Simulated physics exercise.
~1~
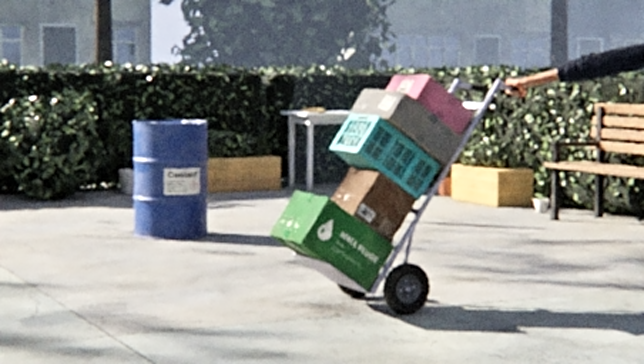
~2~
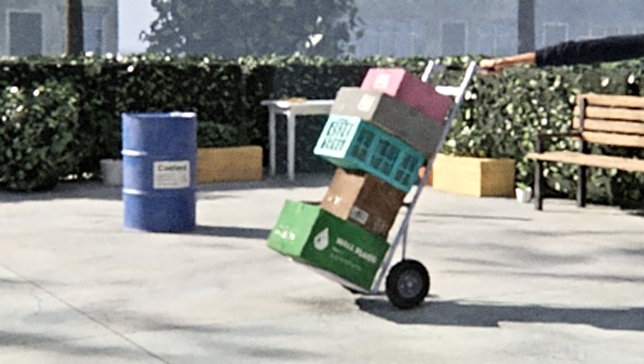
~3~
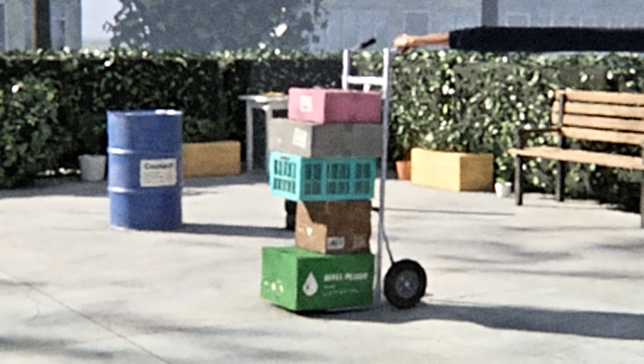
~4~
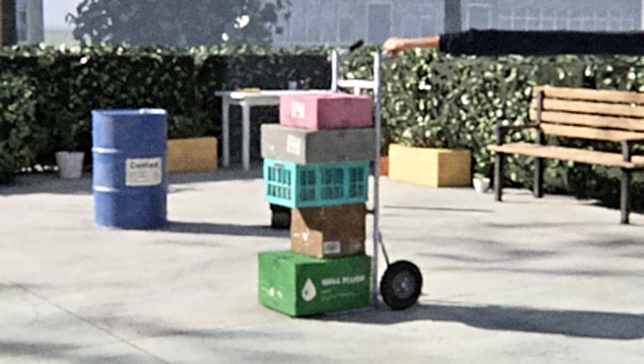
The clip opens on a sunlit paved yard, where an outstretched arm from the right holds a two-wheeled hand truck tilted back. Five items are stacked on it without straps, with a green box lowest, then a brown box, a turquoise crate, a grey box and a pink parcel on top. The arm swings the truck up toward upright, slowly at first and then faster. As it comes upright, the upper three items rock slightly. The truck stands upright with the hand still at its handle, and the whole stack remains in place and in order.
